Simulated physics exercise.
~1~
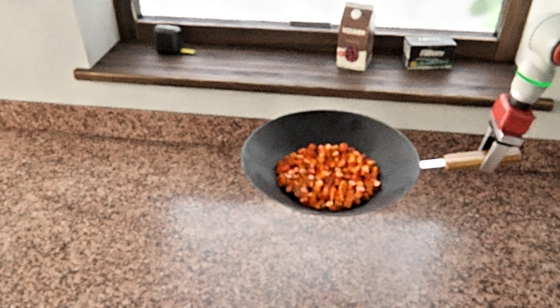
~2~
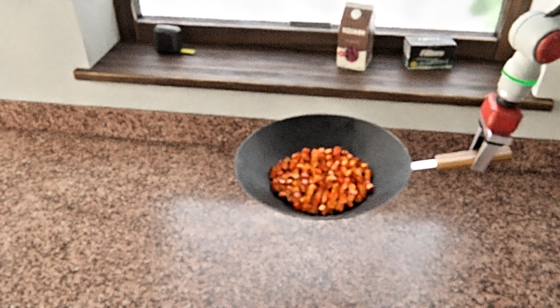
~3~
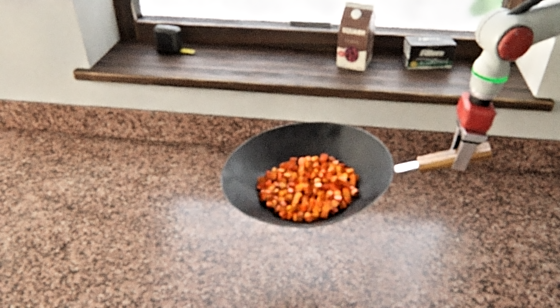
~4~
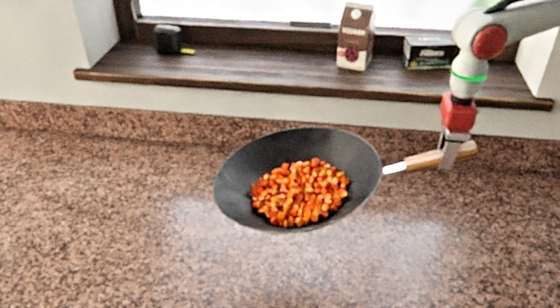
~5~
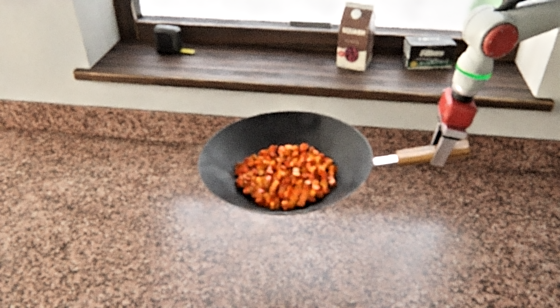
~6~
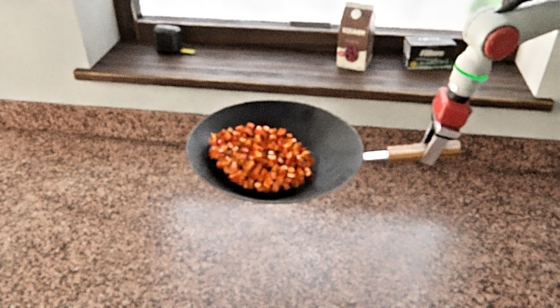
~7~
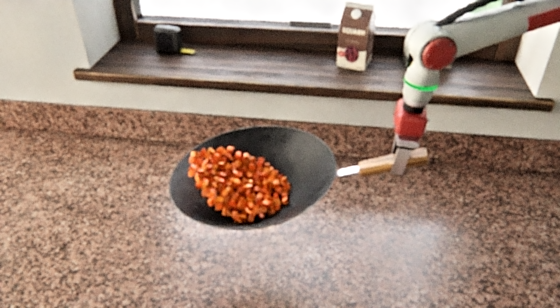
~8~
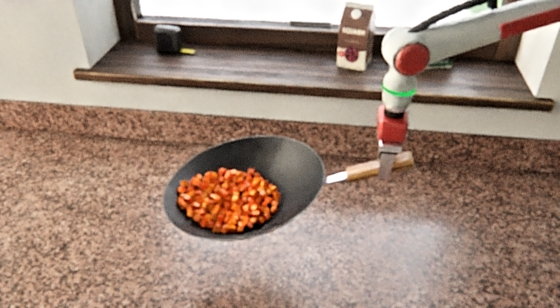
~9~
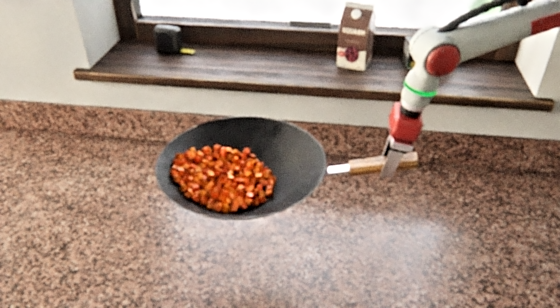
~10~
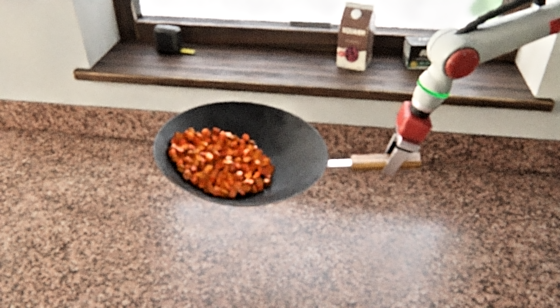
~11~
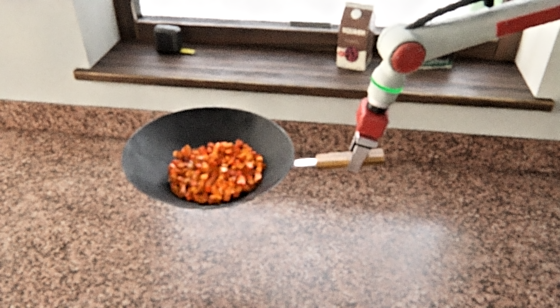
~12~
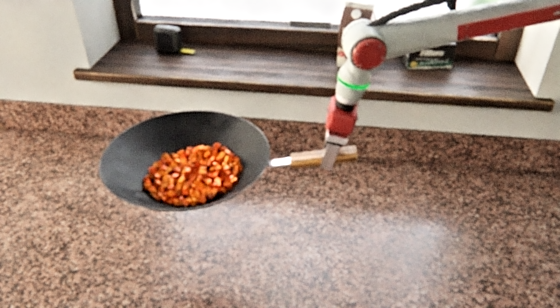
A robot arm rocks a wok of orange vegetable dice leftward, keeping them all inside.
